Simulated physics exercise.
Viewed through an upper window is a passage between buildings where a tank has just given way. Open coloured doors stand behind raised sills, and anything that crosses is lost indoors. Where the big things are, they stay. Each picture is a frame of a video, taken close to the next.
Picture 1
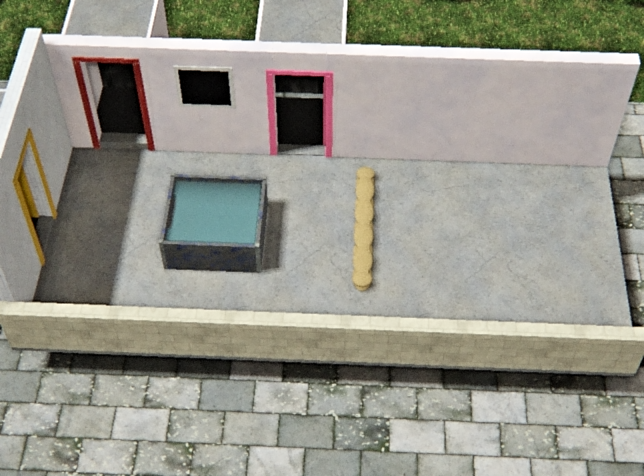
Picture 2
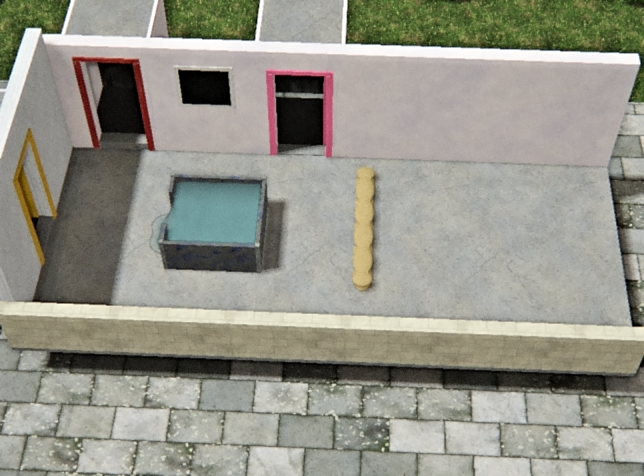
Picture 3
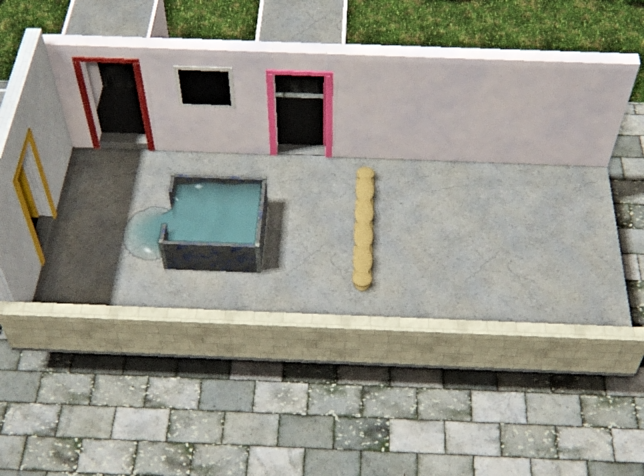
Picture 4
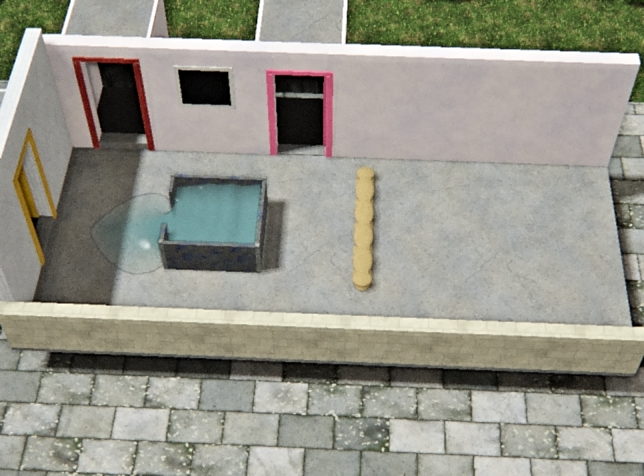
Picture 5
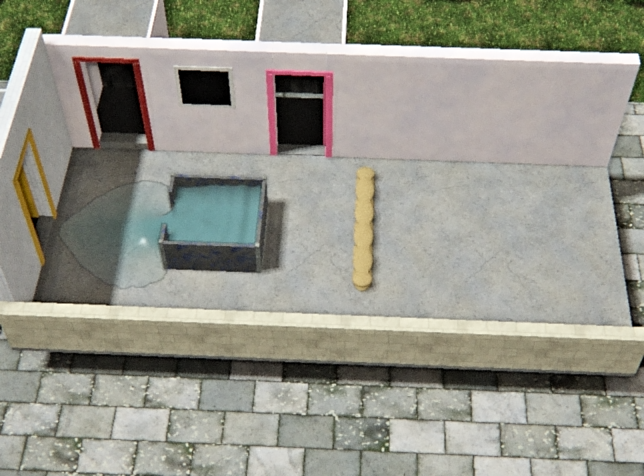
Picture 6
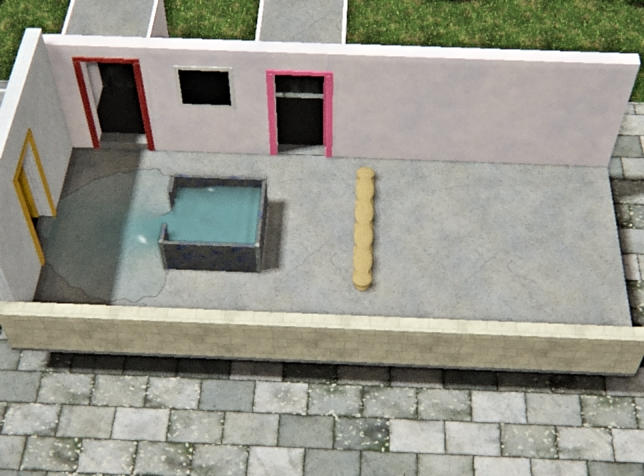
Water pours from the left side of an open tank and spreads left across the floor.
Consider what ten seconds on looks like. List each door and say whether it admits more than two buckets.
Pink door - admits no more than two; red door - admits no more than two; yellow door - admits more than two.
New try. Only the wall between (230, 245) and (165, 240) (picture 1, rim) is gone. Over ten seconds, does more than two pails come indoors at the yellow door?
Yellow door: Remains below.
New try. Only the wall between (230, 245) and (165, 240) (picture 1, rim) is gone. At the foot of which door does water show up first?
My answer is the one in yellow.
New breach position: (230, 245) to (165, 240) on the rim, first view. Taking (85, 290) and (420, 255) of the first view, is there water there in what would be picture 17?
Well, the first place would be submerged and the second one still bare.
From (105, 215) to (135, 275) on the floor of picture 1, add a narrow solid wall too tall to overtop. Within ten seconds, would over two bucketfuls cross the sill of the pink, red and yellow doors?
My take is that the pink door keeps inside the limit, the red door breaks the limit, and the yellow door keeps inside the limit.
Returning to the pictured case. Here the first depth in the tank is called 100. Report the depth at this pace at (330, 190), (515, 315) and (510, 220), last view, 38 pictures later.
First spot roughly 6 %, second 0 %, third 0 %.
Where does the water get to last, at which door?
From what the pictures show, it's the pink one.
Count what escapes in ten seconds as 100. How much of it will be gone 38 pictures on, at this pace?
Estimate: 100 %.
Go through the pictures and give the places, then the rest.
In the first frame, the open tank at (214, 213) is whole and still.
In the second frame, water pours out at (172, 227) and has run to (165, 217).
In the third frame, the front is at (133, 221), out from the gap at (172, 227).
In the fourth frame, the front is at (97, 228), out from the gap at (172, 227).
In the fifth frame, water pours out at (172, 227) and has run to (67, 224).
In the sixth frame, the front is at (58, 205), out from the gap at (172, 226).
A moment on, water covers 20 % of the floor; the pink door not reached, the red door wet at the sill, nothing in, the yellow door over two buckets in.
Next, water covers 20 % of the floor; the pink door not reached, the red door wet at the sill, nothing in, the yellow door far over two buckets in.
Then, water covers 30 % of the floor; the pink door not reached, the red door wet at the sill, nothing in, the yellow door far over two buckets in.
Later, water covers 50 % of the floor; the pink door wet at the sill, nothing in, the red door wet at the sill, nothing in, the yellow door far over two buckets in.
In the end, water covers 65 % of the floor; the pink door under two buckets in, the red door wet at the sill, nothing in, the yellow door far over two buckets in.
